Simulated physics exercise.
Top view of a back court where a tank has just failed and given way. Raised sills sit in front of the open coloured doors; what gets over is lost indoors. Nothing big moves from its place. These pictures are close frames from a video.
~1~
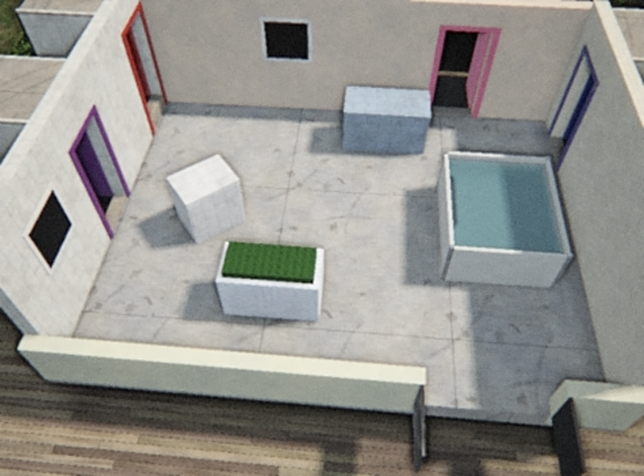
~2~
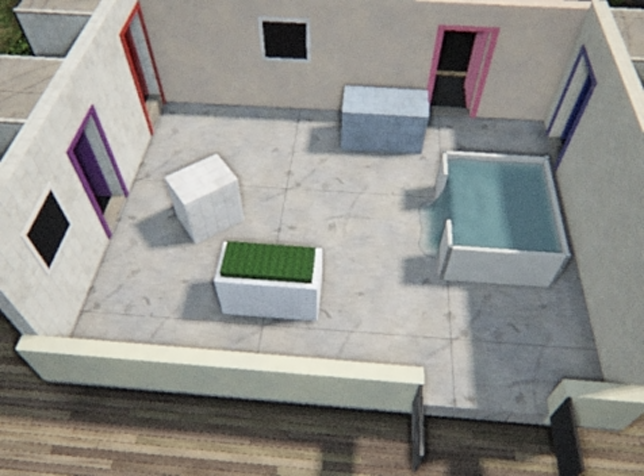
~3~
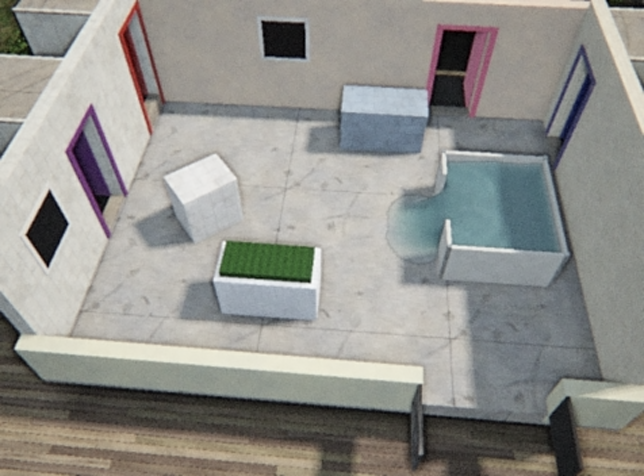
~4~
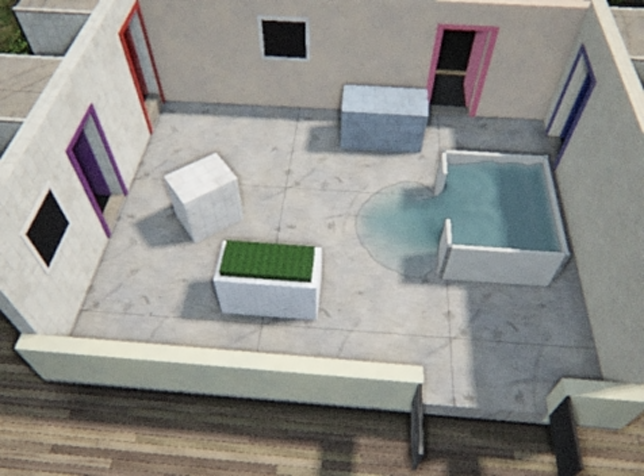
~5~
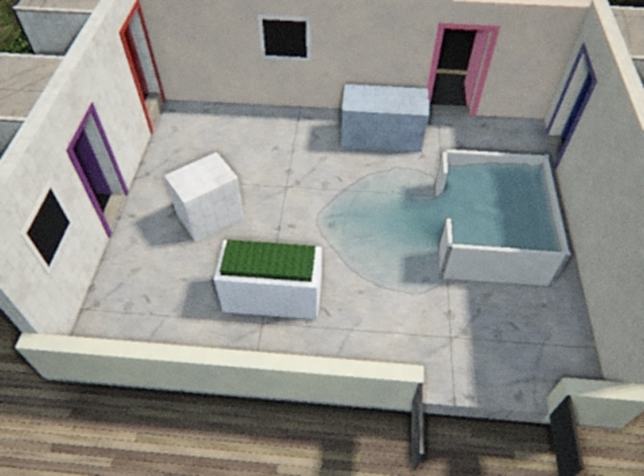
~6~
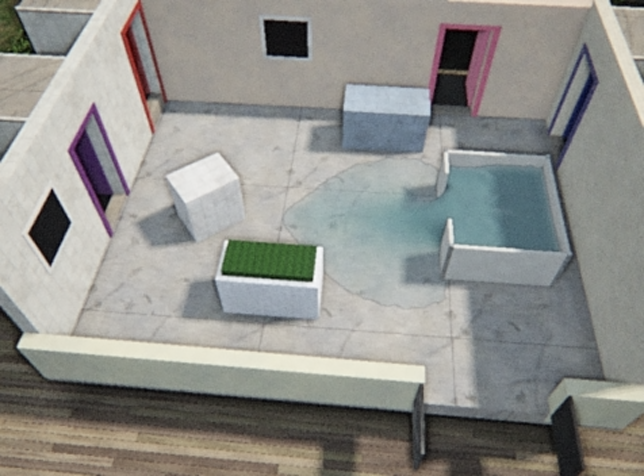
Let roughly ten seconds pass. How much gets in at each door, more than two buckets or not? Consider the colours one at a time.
Result: The purple door swallows too much water; the blue door swallows an okay amount of water; the red door swallows an okay amount of water; the pink door swallows an okay amount of water.
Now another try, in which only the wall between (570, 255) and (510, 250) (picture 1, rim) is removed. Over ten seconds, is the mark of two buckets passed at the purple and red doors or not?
I'd say the purple door stays shy of the line and the red door stays shy of the line.
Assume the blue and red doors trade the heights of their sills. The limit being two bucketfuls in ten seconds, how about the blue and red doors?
Well, the blue one remains within the limit and the red one tops the limit.
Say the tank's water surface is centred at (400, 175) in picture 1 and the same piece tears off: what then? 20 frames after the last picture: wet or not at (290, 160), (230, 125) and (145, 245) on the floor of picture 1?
In order: Submerged, submerged, submerged.
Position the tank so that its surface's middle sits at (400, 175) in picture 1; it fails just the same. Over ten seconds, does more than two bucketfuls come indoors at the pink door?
Well, the way I see it, the pink door never reaches the limit.
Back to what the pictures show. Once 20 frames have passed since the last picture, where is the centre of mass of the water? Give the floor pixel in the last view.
That puts it at around (312, 219).
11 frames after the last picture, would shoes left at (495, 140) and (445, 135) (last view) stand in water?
So I'd put them as unwetted and unwetted.
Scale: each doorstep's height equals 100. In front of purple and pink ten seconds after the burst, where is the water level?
The first is near 160 per cent, the second near 100 per cent.
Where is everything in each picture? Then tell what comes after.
The first picture shows still water in the open tank at (502, 203).
In the second picture, the front is at (429, 205), out from the gap at (443, 220).
In the third picture, the front is at (392, 242), out from the gap at (442, 220).
In the fourth picture, the front is at (360, 219), out from the gap at (442, 220).
In the fifth picture, water pours out at (443, 219) and has run to (322, 216).
In the sixth picture, water pours out at (444, 219) and has run to (291, 212).
A moment on, water covers 30 % of the floor; the purple door not reached, the blue door not reached, the red door not reached, the pink door not reached.
Next, water covers 50 % of the floor; the purple door not reached, the blue door not reached, the red door not reached, the pink door not reached.
Then, water covers 65 % of the floor; the purple door under two buckets in, the blue door not reached, the red door under two buckets in, the pink door not reached.
Later, water covers 70 % of the floor; the purple door over two buckets in, the blue door not reached, the red door under two buckets in, the pink door not reached.
In the end, water covers 90 % of the floor; the purple door over two buckets in, the blue door not reached, the red door under two buckets in, the pink door wet at the sill, nothing in.
